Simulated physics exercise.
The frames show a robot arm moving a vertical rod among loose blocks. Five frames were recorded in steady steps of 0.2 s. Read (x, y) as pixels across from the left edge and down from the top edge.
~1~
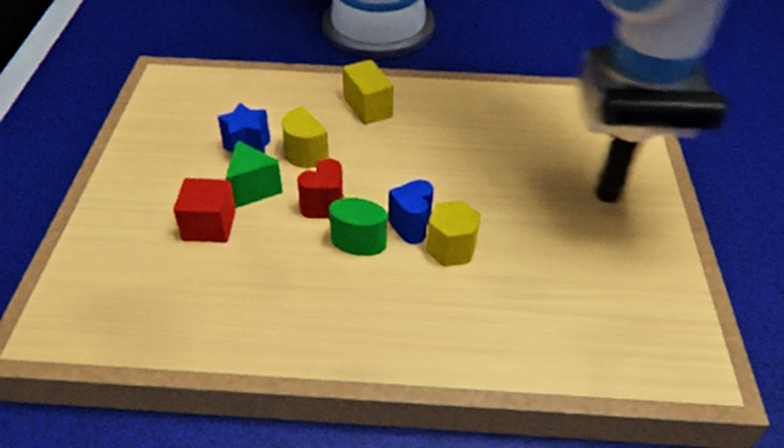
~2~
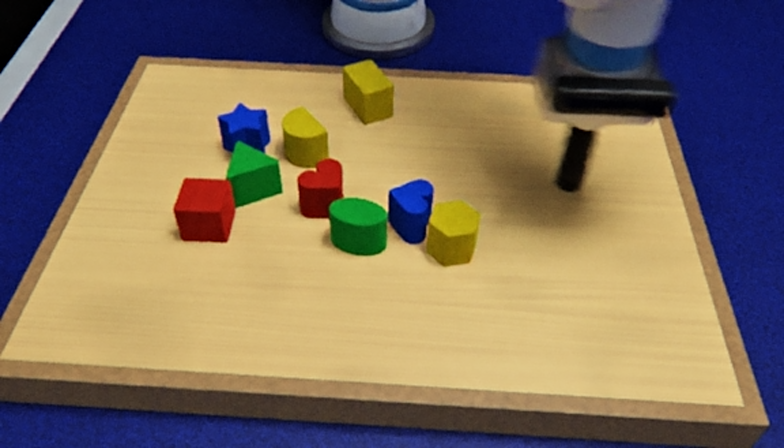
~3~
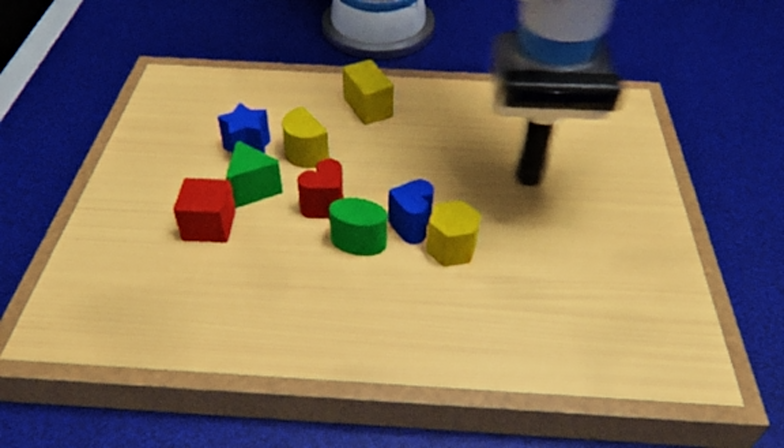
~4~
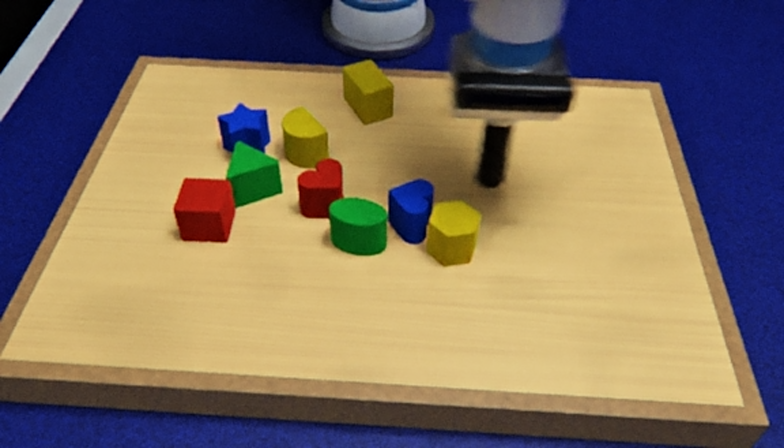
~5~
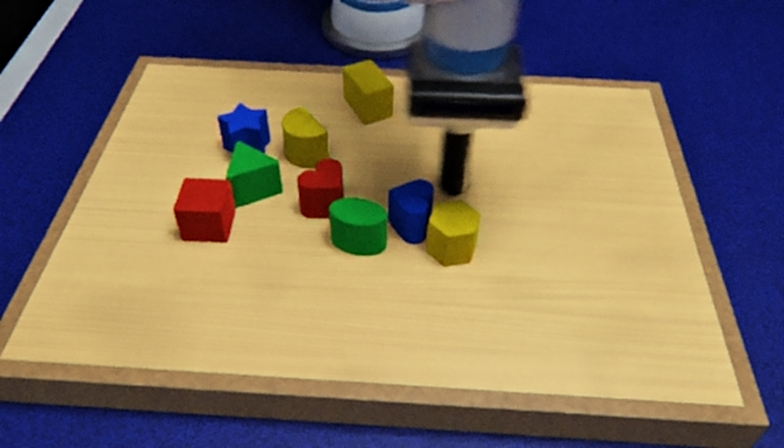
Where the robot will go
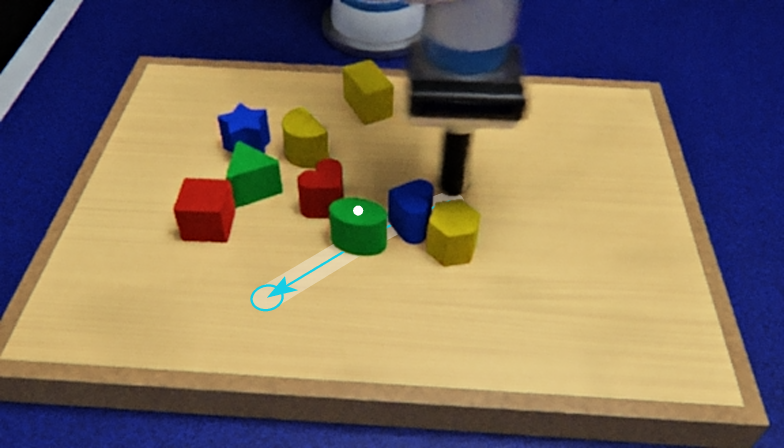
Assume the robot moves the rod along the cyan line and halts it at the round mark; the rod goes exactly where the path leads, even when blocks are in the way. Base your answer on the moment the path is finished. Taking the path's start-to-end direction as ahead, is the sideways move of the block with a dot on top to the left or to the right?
It heads left.
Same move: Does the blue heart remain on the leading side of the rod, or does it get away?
By then it is beside or behind the rod.
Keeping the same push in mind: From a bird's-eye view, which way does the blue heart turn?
Bird's-eye view: Counterclockwise.
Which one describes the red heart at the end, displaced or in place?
From what I can tell, it will keep its place.
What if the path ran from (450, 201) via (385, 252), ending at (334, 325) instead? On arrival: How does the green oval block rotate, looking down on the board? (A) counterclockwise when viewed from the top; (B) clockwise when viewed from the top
Correct choice: B.
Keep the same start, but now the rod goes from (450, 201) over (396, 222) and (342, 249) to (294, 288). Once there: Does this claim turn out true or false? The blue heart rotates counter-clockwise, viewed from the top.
True.
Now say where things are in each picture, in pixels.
In the first frame, lower end of the rod at (608, 195), tops of blocks, red heart at (323, 174), green oval block at (358, 211), blue heart at (413, 194), yellow hexagon at (455, 217).
In the second frame, rod at (568, 184), blocks as before.
In the third frame, rod at (529, 179), blocks as before.
In the fourth frame, rod at (489, 180), blocks as before.
In the fifth frame, rod at (452, 188), red heart at (323, 174), green oval block at (358, 211), blue heart at (413, 194), yellow hexagon at (455, 217).
The drawn path runs from (450, 201) by way of (390, 226) and (331, 259) to (267, 298); the dot is on the green oval block.
What follows on the original path. One third of the way, rod at (389, 213); green oval block at (339, 225), turned 50° clockwise; blue heart at (382, 223), turned 55° anticlockwise.
Two thirds of the way, rod at (330, 246); green oval block at (298, 251), turned 75° clockwise; blue heart at (368, 241).
At the end, rod at (265, 285); red heart not moved; green oval block at (247, 296), turned 20° clockwise; blue heart at (368, 241), turned 130° anticlockwise; yellow hexagon not moved.
